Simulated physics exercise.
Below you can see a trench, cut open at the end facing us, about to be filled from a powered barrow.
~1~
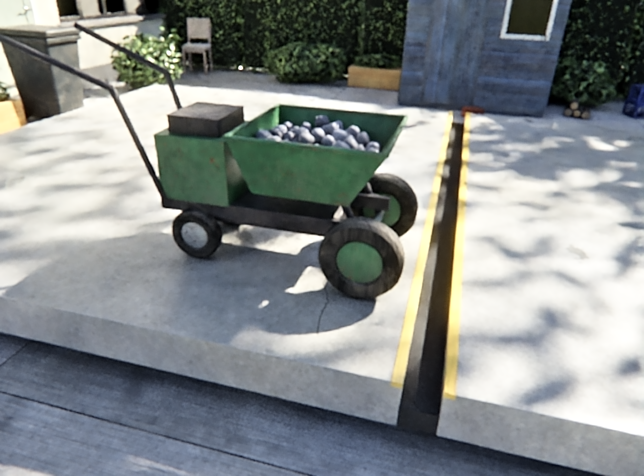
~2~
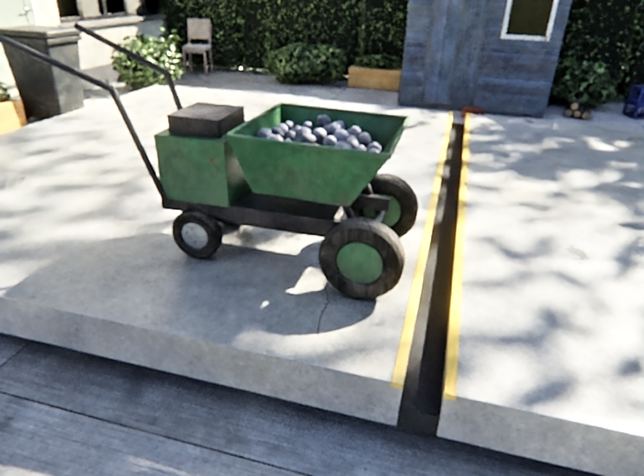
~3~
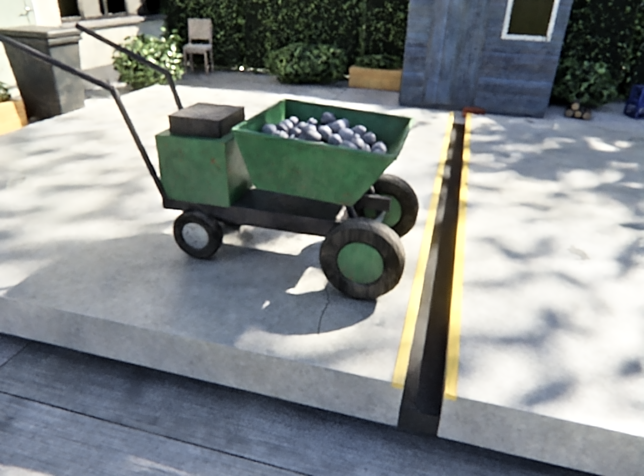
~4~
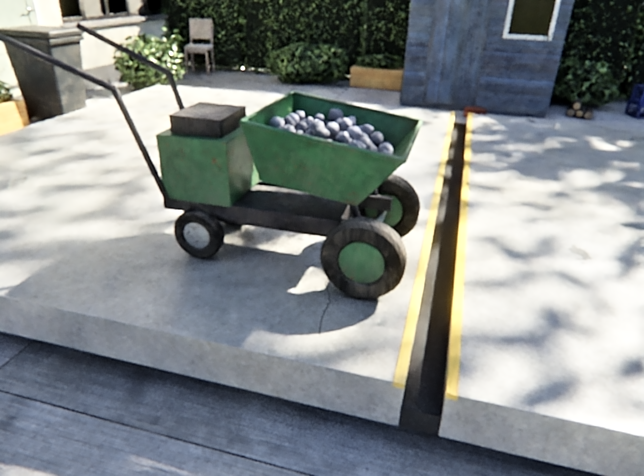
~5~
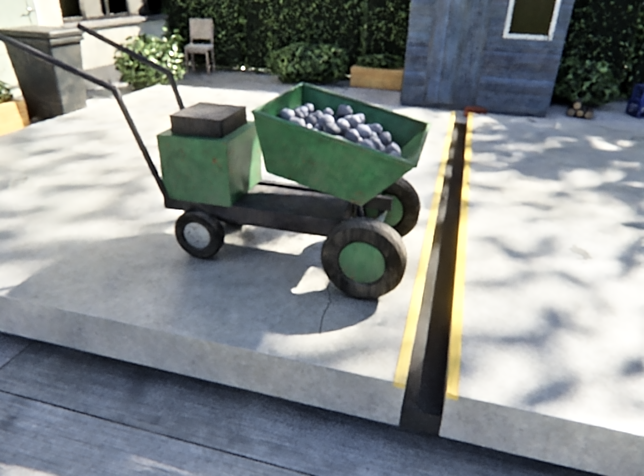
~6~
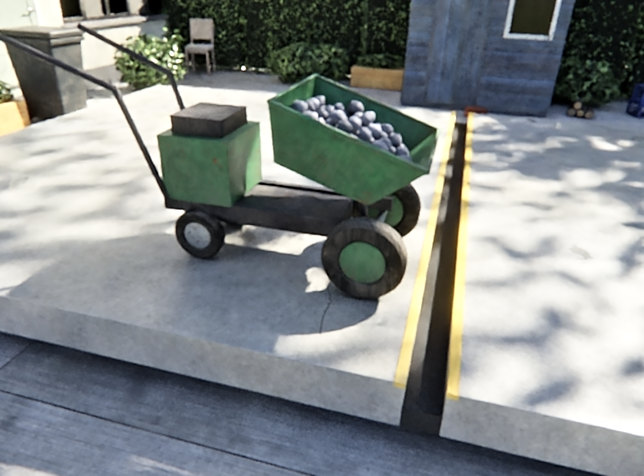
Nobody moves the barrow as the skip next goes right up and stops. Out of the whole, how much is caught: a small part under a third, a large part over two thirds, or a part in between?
Out of the whole, a small part is caught.
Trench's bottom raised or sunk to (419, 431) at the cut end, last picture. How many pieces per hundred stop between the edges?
The share would be around 0 per cent.
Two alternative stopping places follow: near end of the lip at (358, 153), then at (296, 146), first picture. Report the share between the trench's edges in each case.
From the first spot you get 10 percent, and from the second 50 percent.
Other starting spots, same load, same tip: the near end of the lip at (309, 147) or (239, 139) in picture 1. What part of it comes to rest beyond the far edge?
40 % for the first, 10 % for the second.
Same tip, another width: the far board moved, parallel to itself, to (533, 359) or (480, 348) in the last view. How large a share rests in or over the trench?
60 %, then 10 %.
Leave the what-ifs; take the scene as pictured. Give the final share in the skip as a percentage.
Estimate: 0 %, roughly.
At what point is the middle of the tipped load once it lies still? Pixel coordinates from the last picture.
The centre settles at about (537, 287).
Shortly afterwards, skip tipped steeply; the whole lot in the skip.
Next, skip tipped right over; the bulk in the skip; a little beyond it; only a few falling.
Some moments later, skip tipped right over; a little in the skip; the bulk beyond it.
In the end, skip tipped right over; only a few in or heaped over the trench; all but a few beyond it.
